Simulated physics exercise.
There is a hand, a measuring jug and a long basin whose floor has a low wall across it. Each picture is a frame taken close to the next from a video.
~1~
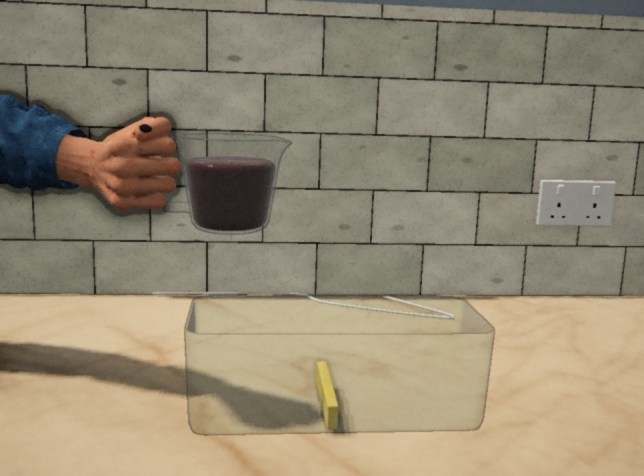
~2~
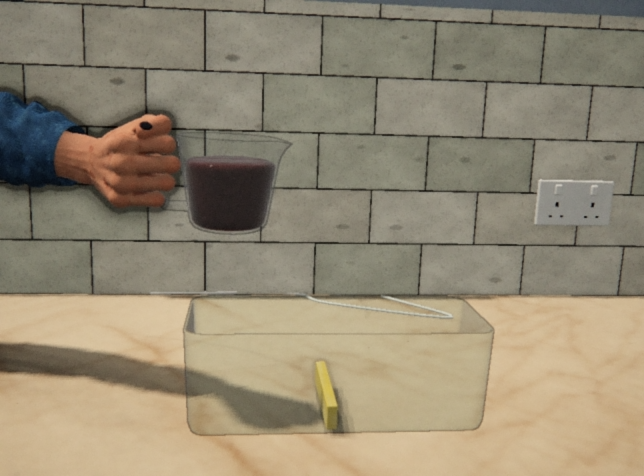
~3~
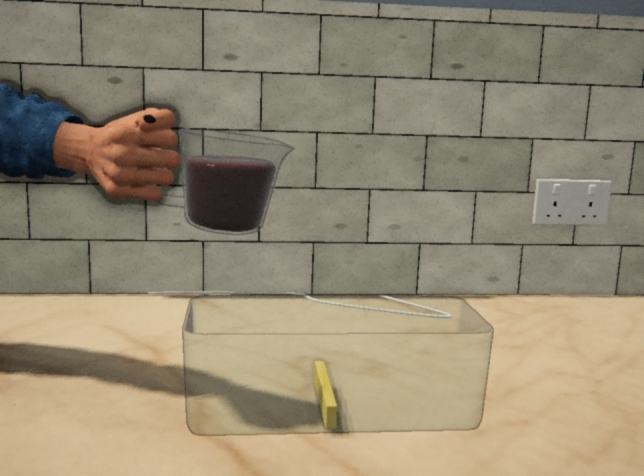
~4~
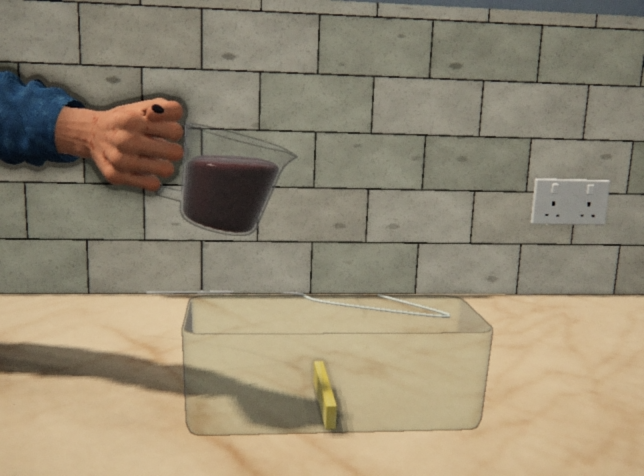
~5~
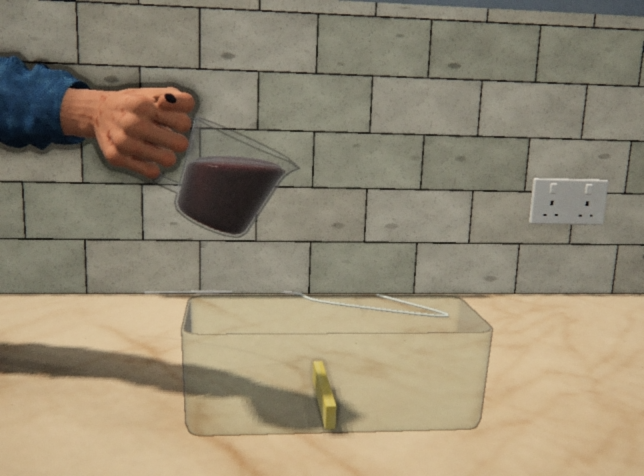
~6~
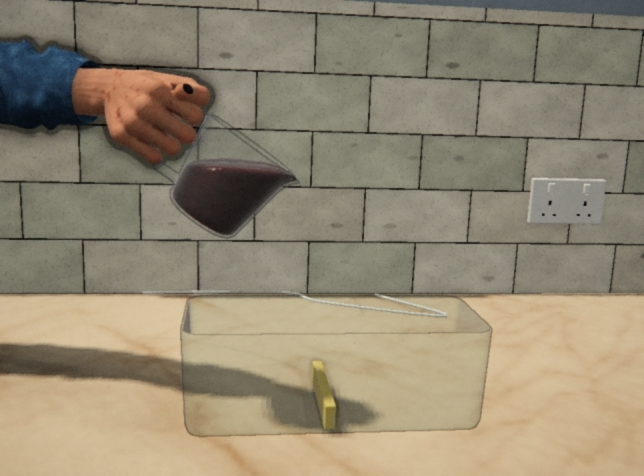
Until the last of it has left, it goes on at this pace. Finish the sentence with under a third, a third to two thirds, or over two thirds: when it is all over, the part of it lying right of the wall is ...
... a third to two thirds.
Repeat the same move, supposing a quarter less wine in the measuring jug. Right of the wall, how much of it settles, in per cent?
Estimate: Around 40 per cent.
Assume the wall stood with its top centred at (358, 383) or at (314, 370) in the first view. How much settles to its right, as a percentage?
Try 1: Some 15 %; try 2: 70 %.
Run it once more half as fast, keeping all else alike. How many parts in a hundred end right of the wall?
Somewhere near 70 percent.
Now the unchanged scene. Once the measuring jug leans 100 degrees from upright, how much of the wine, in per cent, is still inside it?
40 %.
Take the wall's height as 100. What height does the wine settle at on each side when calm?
Once still, it is 30 % on the left and 40 % on the right.
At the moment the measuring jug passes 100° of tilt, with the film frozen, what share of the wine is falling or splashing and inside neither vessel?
Airborne share: Approx. 35 %.
A moment on, the measuring jug is tipped right over and 39 per cent is still to pour, 3 is left of the wall and 22 right of it.
Next, the measuring jug is tipped right over and 2 per cent is still to pour, 37 is left of the wall and 56 right of it.
Then the measuring jug is tipped right over and 0 per cent is still to pour, 41 is left of the wall and 57 right of it.
Later the measuring jug is tipped right over and 0 per cent is still to pour, 41 is left of the wall and 57 right of it.
At rest 41 per cent lies left of the wall, 58 right of it and 1 outside.
